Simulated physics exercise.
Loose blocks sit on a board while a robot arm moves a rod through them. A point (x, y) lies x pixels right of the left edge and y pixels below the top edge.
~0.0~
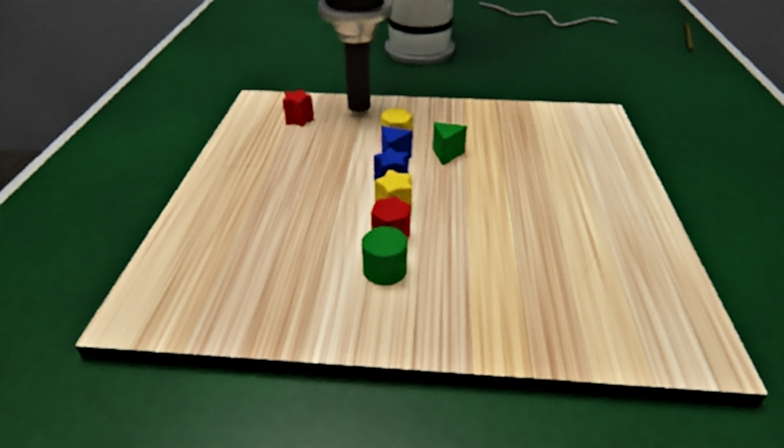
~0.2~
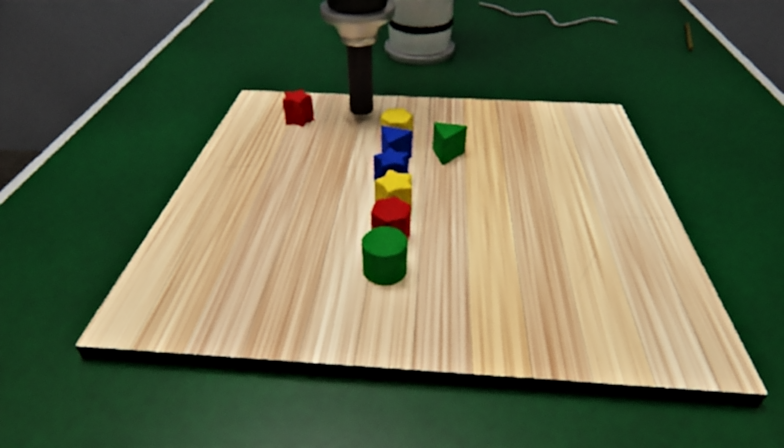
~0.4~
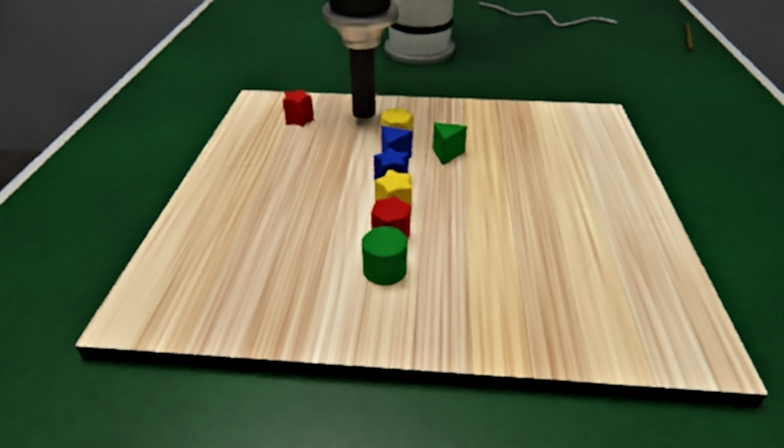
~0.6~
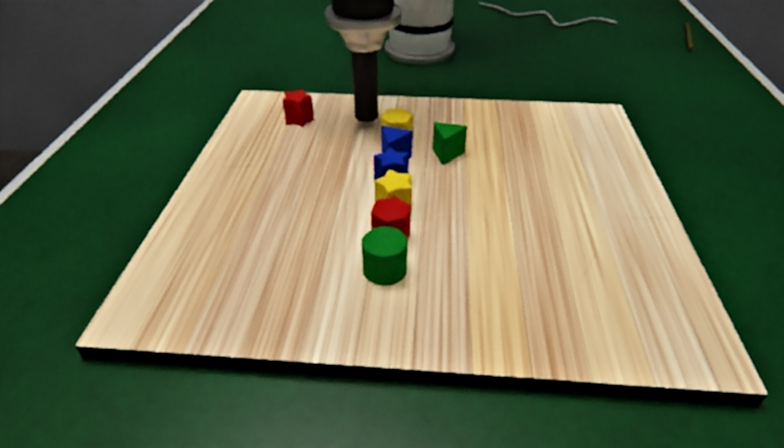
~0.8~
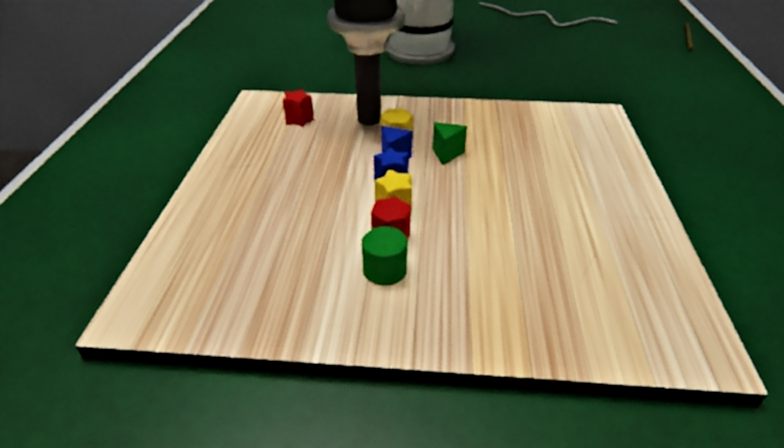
The robot arm's dark rod crept slightly right and toward the viewer, nearing the yellow hexagon at the far end of a line of colored blocks on the wooden board, while every block stayed still.
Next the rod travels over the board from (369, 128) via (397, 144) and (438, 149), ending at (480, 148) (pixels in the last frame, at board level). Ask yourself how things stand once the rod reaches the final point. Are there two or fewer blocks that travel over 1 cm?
Yes.
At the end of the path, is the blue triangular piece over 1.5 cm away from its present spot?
In short: No.
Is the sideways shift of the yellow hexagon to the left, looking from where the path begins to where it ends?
No, it doesn't check out.
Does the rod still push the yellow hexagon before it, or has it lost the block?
I predict the rod has moved past it.
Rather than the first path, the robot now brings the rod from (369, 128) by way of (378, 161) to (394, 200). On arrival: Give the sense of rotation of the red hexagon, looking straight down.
Overhead view: Clockwise.
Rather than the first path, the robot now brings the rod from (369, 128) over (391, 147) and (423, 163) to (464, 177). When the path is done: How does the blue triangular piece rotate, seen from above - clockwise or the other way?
Its spin: Clockwise.
The first path, step by step. One third of the way, rod at (397, 136); blue triangular piece at (396, 134), turned 15° clockwise; yellow hexagon at (420, 126).
Two thirds of the way, rod at (438, 141); blue triangular piece at (396, 134), turned 15° clockwise; yellow hexagon at (457, 135), turned 35° clockwise; green triangular piece at (483, 134).
At the end, rod at (481, 139); blue star block in place; blue triangular piece at (396, 134), turned 15° clockwise; yellow hexagon at (464, 137), turned 55° clockwise; green triangular piece at (493, 137).
